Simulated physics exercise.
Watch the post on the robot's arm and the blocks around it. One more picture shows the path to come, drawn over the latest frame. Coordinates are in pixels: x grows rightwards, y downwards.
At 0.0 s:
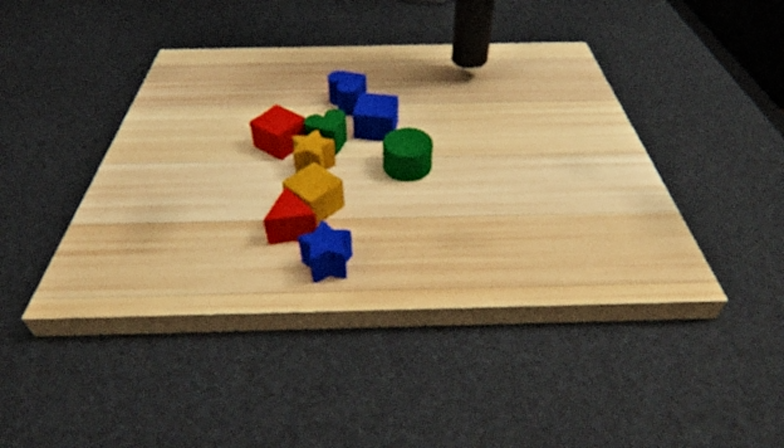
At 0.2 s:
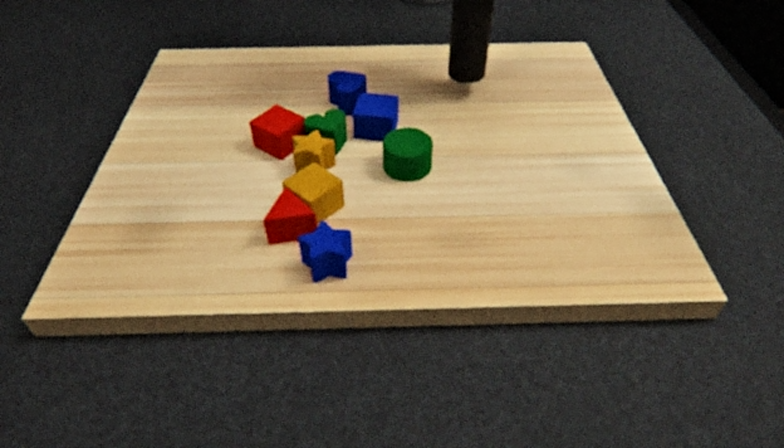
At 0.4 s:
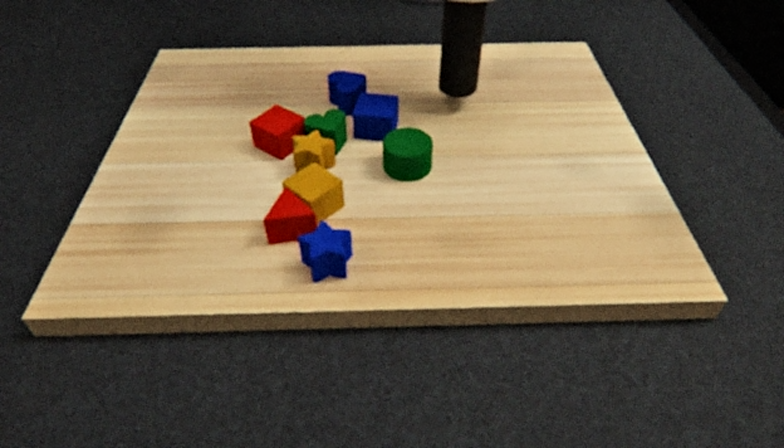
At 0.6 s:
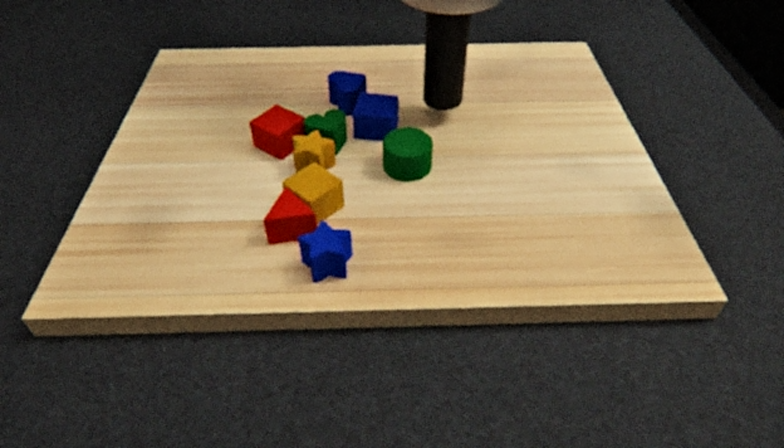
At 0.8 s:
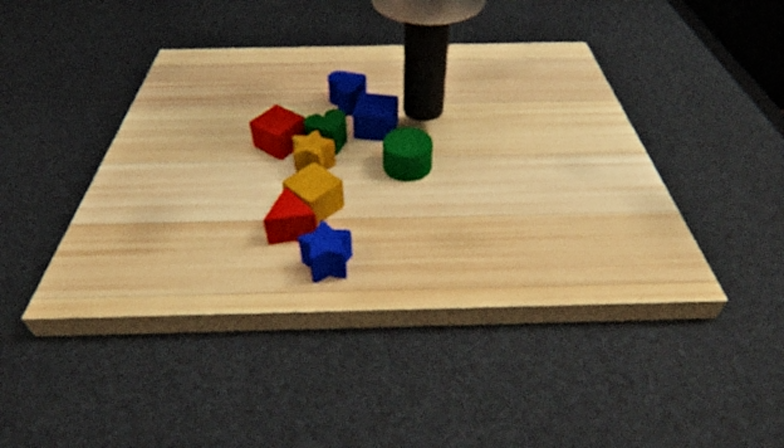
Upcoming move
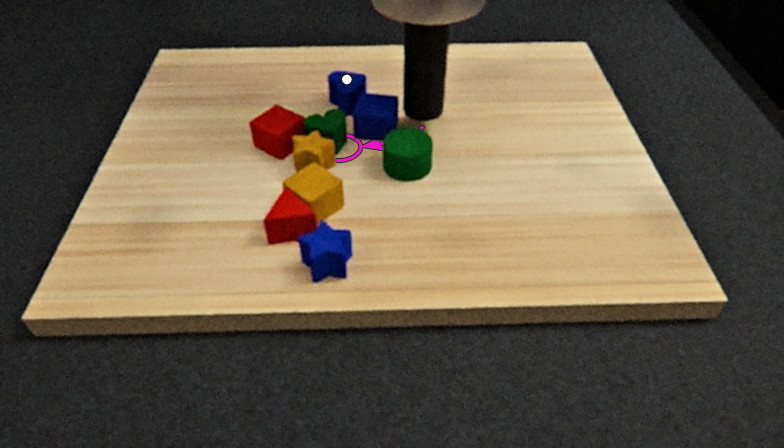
A black post moves down and left toward the still, colourful blocks on a wooden board.
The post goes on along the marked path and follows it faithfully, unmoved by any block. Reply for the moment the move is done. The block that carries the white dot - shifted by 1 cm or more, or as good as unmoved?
If the post follows that path, the block that carries the white dot ends up shifted.
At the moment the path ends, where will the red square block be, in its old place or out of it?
It shifts position.
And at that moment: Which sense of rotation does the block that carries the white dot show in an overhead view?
Looking down, it rotates clockwise.
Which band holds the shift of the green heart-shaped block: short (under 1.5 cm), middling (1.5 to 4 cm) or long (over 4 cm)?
It moves between 1.5 and 4 cm.
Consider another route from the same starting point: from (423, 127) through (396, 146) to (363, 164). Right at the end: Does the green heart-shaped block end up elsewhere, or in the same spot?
My prediction: It remains in place.
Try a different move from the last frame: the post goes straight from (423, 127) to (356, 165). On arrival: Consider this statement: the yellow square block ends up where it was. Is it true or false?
That is true.
Path on the board, from (423, 127) via (399, 139) and (371, 146), ending at (340, 147); the dot is on the blue heart-shaped block.
The first path, step by step. Halfway along, post (385, 126); green heart-shaped block (315, 119), turned 45° anticlockwise; blue square block (347, 106), turned 40° clockwise; green cylinder (406, 143).
At the end, post (339, 130); red square block (258, 119); green heart-shaped block (296, 119), turned 55° anticlockwise; blue heart-shaped block (342, 75), turned 20° clockwise; blue square block (328, 100), turned 65° clockwise; green cylinder (406, 143).
